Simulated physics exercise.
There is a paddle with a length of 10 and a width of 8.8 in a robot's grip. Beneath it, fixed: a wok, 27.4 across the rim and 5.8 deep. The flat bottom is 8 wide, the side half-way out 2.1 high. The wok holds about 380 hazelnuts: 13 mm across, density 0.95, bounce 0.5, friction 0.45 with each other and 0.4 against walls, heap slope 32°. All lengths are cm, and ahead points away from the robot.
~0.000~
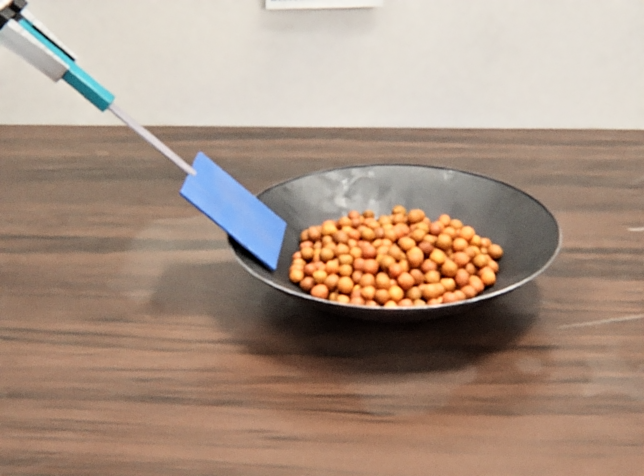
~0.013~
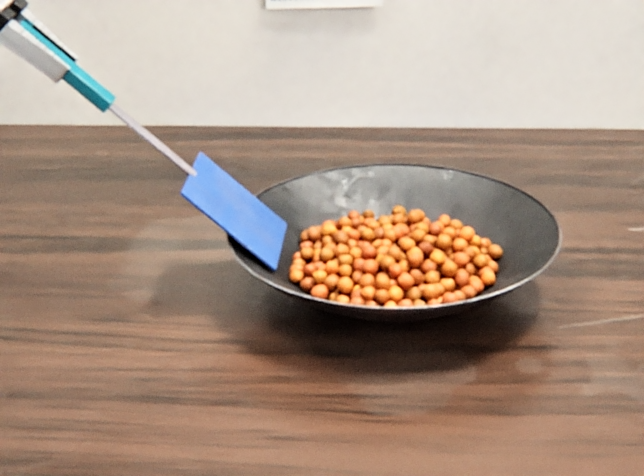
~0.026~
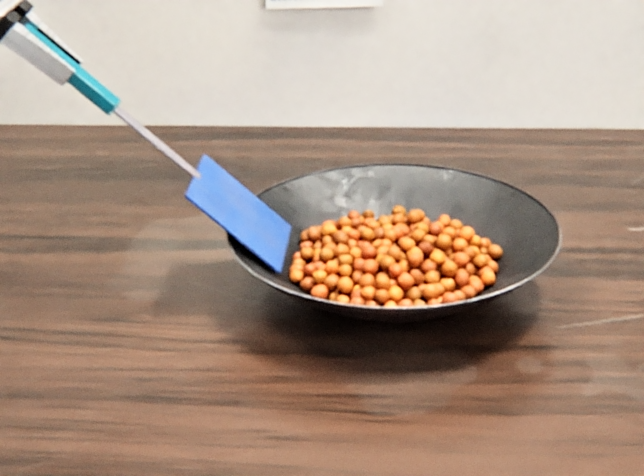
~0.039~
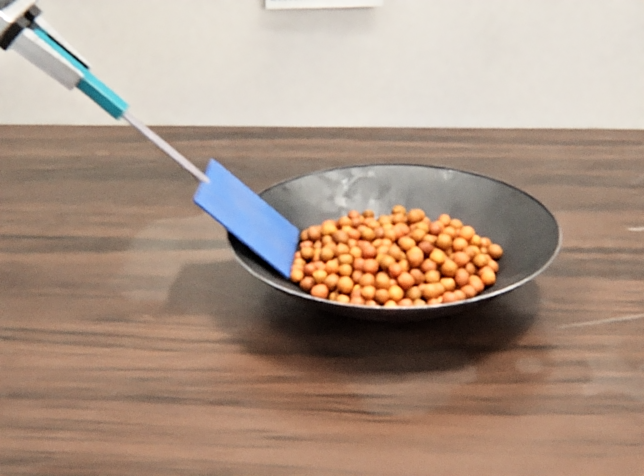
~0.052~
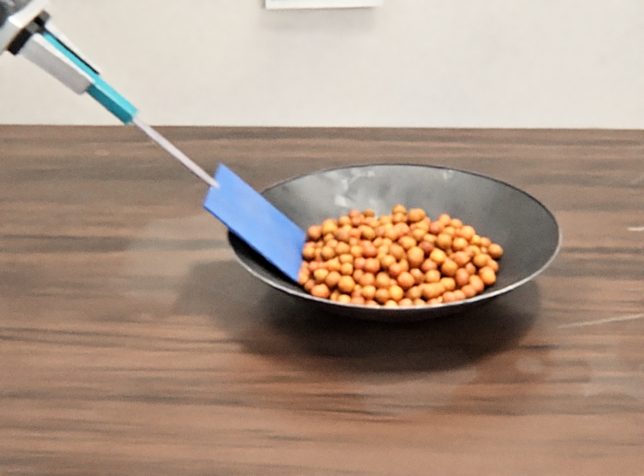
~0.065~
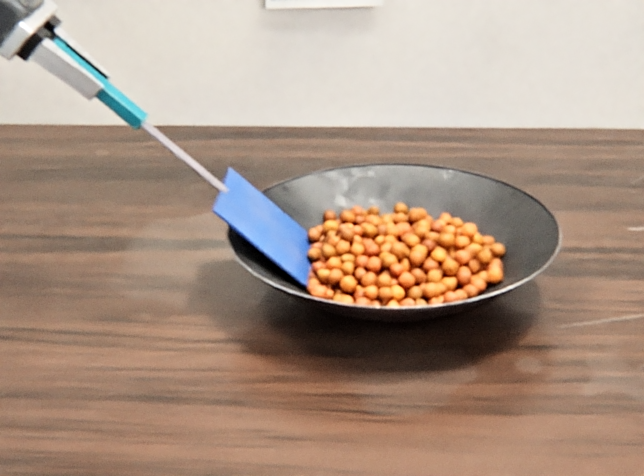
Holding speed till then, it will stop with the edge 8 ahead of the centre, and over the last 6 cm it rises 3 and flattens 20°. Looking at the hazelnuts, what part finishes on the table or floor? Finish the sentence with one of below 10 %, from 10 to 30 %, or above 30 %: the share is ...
The share is from 10 to 30 %.
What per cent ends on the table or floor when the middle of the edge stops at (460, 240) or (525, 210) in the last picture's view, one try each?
Around 0 per cent for the first try and 45 per cent for the second.
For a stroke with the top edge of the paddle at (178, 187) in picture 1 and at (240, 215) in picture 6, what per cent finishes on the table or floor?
Near 50 in a hundred.
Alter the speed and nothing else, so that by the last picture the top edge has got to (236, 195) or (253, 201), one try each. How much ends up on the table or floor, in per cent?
40 % and 55 %.
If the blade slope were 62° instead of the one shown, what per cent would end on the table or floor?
Roughly 25 per cent.
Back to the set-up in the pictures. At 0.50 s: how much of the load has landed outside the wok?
My estimate is roughly 15 %.
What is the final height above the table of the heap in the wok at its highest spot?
Roughly 7.5 centimetres.
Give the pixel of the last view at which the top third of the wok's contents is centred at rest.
Around (501, 241).
After 0.16 s, sloping 43°, highest piece 7 above the table; 382 in the wok.
After 0.26 s, sloping 36°, highest piece 8 above the table; 380 in the wok, 2 on the blade or in flight.
After 0.50 s, sloping 23°, highest piece 8 above the table; 309 in the wok, 64 on the table or floor, 9 on the blade or in flight.
After 1.55 s, sloping 23°, highest piece 7 above the table; 309 in the wok, 73 on the table or floor.
In the end, 309 in the wok, 73 on the table or floor. That is 19 % on the table or floor.
